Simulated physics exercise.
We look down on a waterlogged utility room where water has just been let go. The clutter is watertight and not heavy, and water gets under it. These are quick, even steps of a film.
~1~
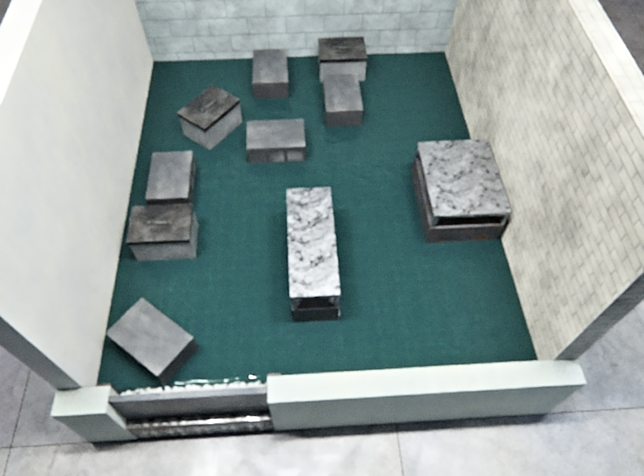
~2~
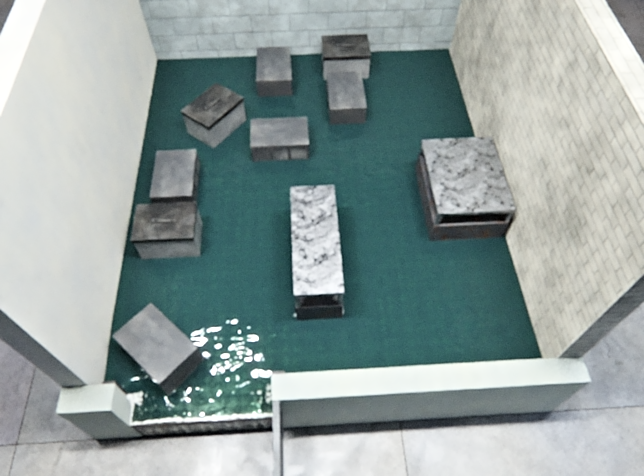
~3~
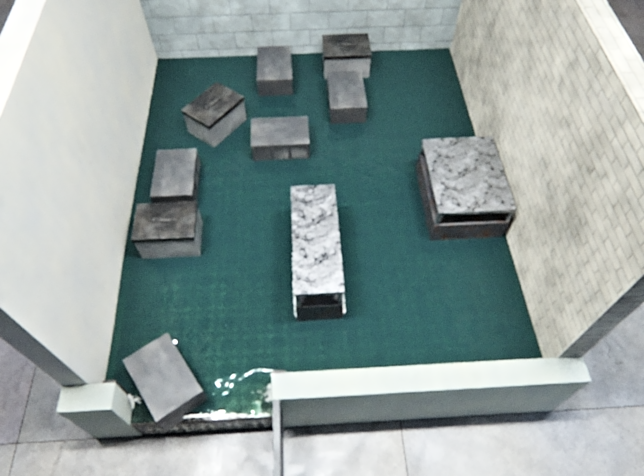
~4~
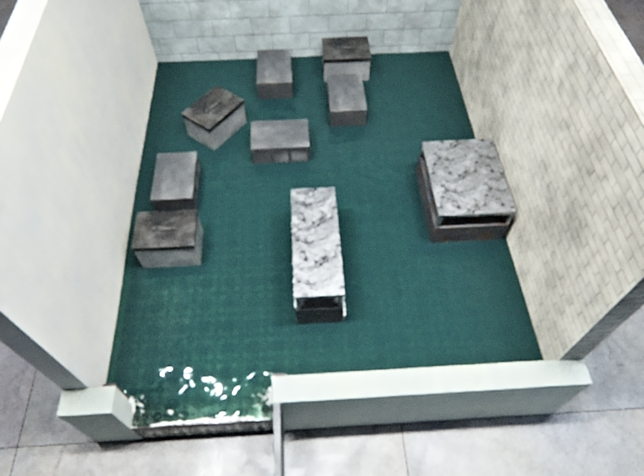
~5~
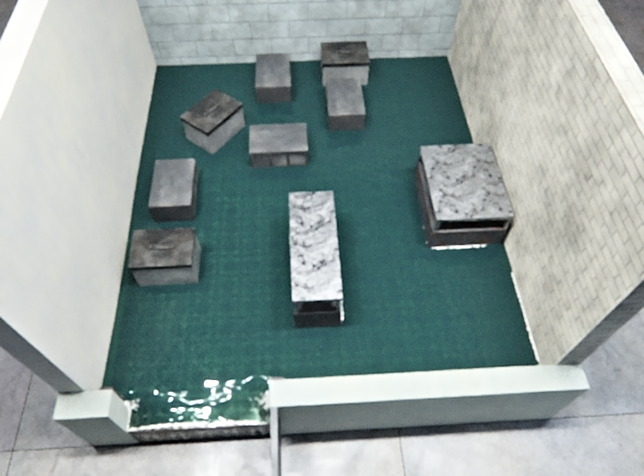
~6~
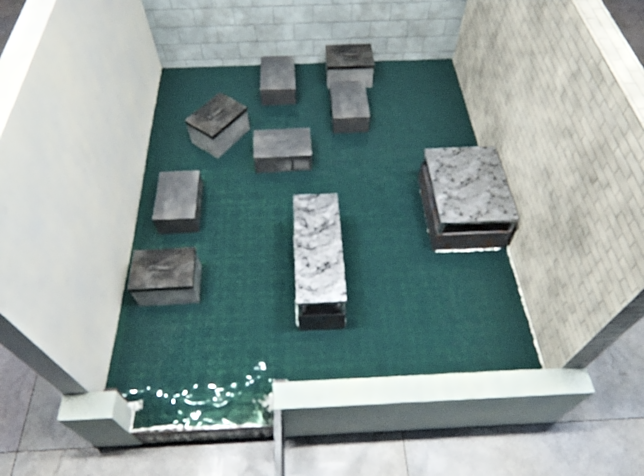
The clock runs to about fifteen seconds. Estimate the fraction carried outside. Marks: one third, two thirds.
It is between one and two thirds.
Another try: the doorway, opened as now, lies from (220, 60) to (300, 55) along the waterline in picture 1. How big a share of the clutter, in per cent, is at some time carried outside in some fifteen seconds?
Near 80 in a hundred.
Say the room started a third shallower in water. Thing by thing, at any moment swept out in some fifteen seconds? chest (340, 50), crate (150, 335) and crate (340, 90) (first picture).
One after the other: No, yes, stays.
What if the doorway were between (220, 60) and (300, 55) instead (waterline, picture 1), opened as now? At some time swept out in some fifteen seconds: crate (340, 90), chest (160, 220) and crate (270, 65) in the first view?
In that order: Through, still in, washed out.
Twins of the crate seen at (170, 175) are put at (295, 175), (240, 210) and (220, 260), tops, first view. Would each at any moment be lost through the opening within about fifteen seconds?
In turn: Yes, carried outside, yes.
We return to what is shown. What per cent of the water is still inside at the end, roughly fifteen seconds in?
About 48 per cent.
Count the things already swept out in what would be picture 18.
I count 3.
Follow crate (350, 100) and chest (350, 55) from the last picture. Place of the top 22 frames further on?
Near (276, 163) and (301, 77).
A moment on, 1 of 8 are out; 7 afloat.
Next, 3 of 8 are out; 5 afloat.
Later, 5 of 8 are out; 3 afloat.
In the end, 5 of 8 are out; 3 afloat.
